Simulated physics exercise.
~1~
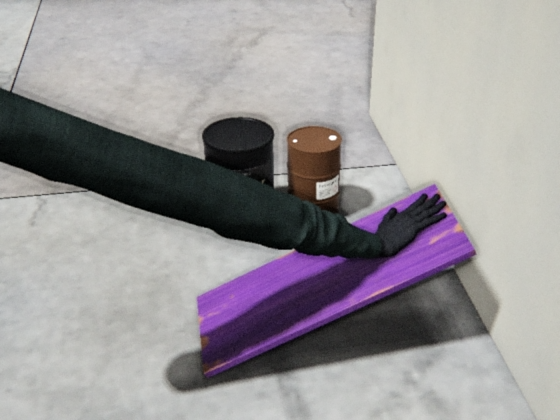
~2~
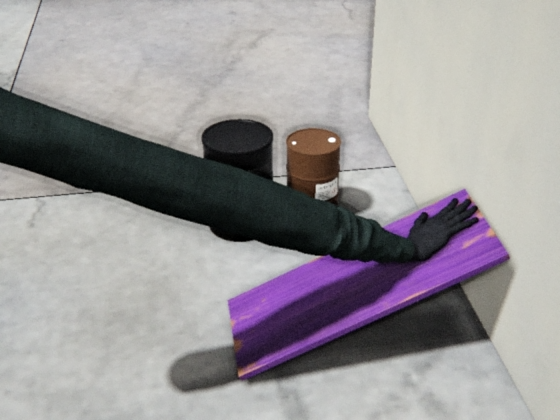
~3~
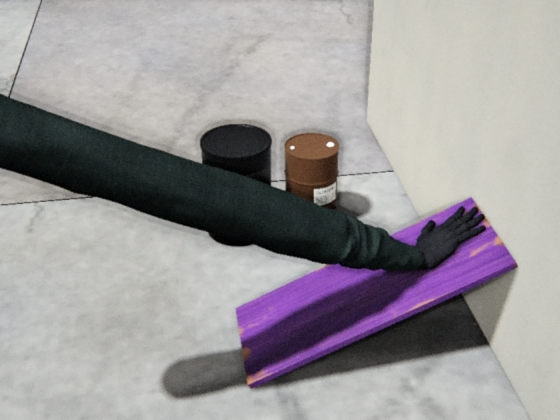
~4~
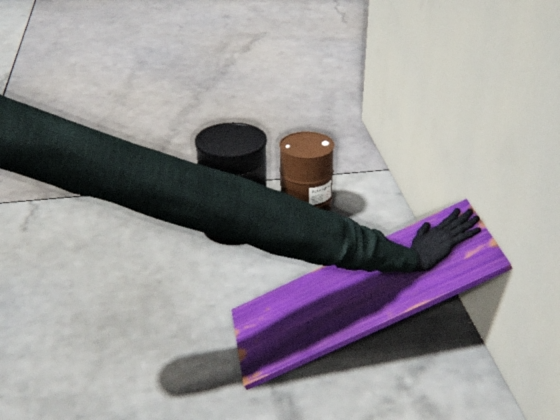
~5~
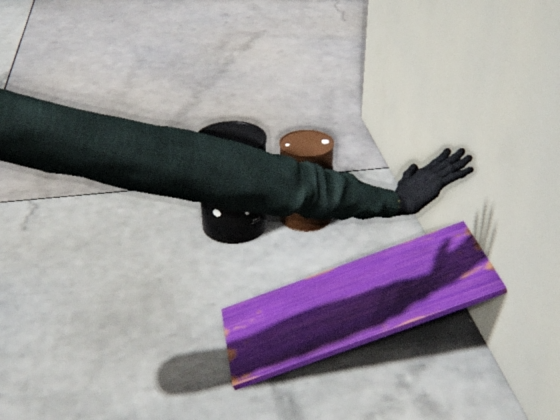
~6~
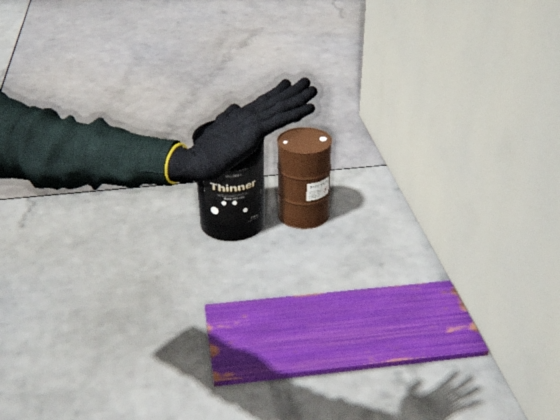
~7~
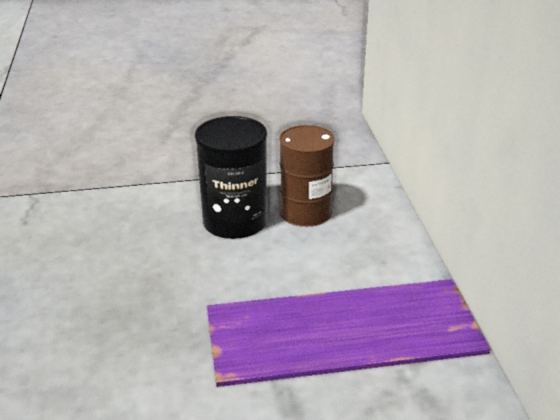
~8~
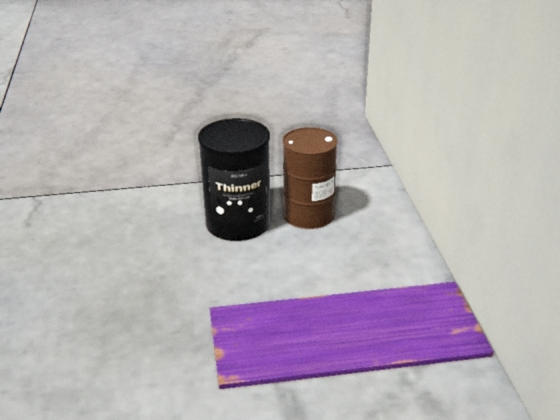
A bare pale wall meets a grey marble-like floor, seen from above through a slightly swaying camera. A black pail labelled Thinner and a brown canister stand near the wall, while a black-gloved hand in a dark green sleeve holds a purple board in front of them. The hand moves the tilted board right until its end is against the wall, and steadies it there. Then the fingers let go and the arm draws back to the left. The board slips down and ends lying flat on the floor beside the wall, with the pail and canister still in place.
